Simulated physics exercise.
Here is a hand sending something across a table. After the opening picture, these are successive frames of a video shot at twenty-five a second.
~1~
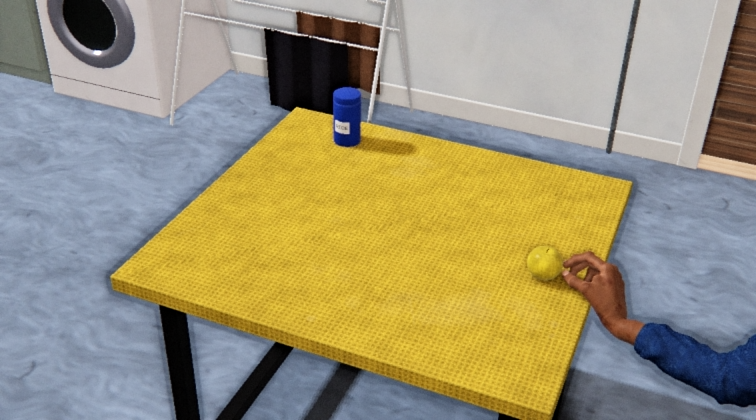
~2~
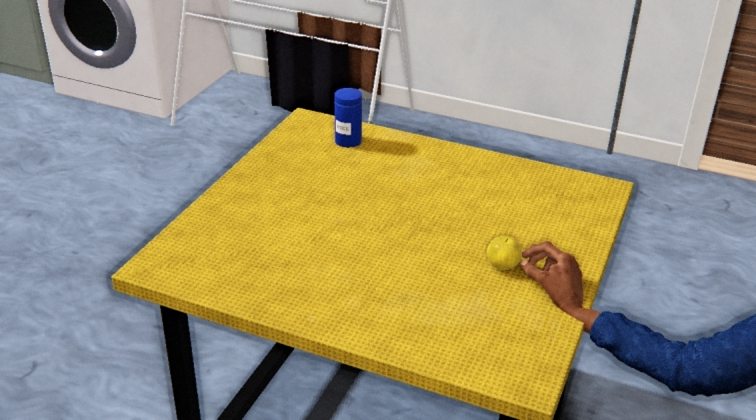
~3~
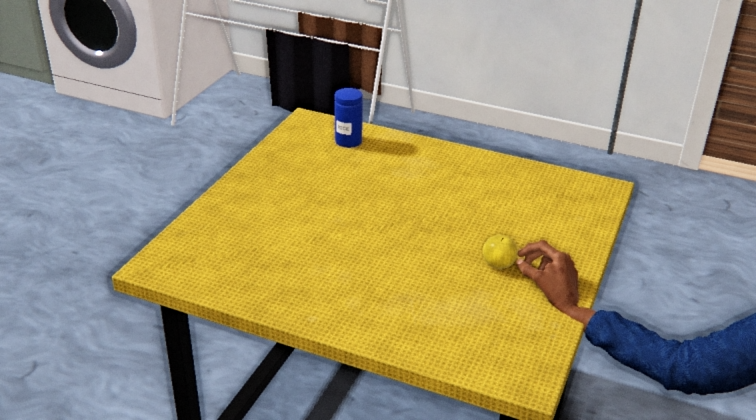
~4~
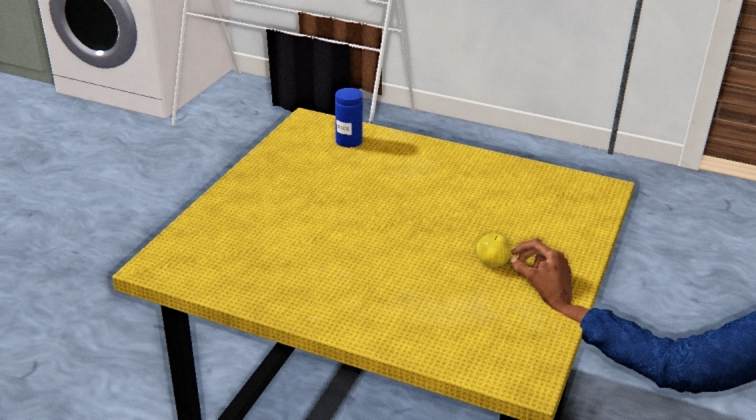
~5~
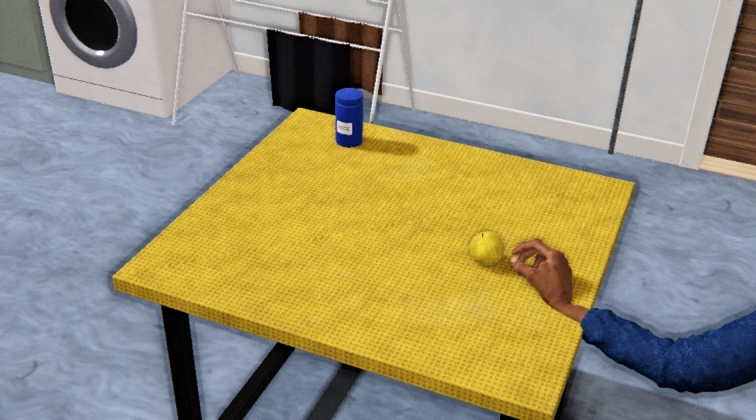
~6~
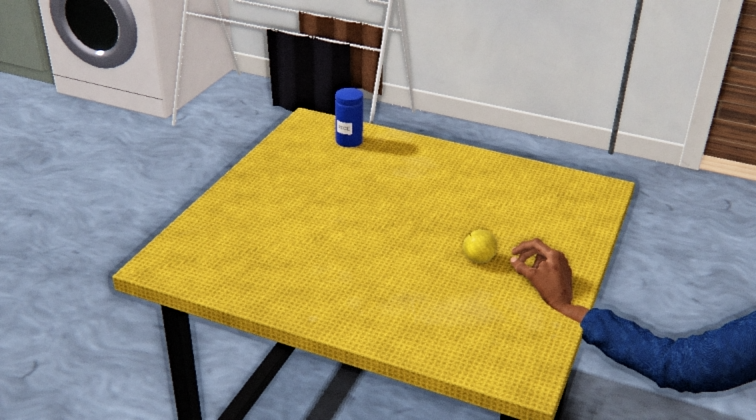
To begin with, a hand in a blue sleeve holds a yellow apple near the right edge of a yellow table, with a blue container near the back. The hand moves the apple leftward, then lets it go and stays in place while the apple rolls slowly a short way farther left.
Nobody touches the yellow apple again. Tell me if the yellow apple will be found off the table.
The yellow apple remains on top.
Then, 0.10 s after the last picture, yellow apple rolled about its own width near (464, 243).
Then, 0.30 s after the last picture, yellow apple rolled well along near (437, 235).
Then, 0.50 s after the last picture, yellow apple rolled well along near (416, 230).
Then, 0.80 s after the last picture, yellow apple rolled well along near (397, 225).
At rest, moved from the start, yellow apple. Seen from the same camera at the end, yellow apple near (390, 223).
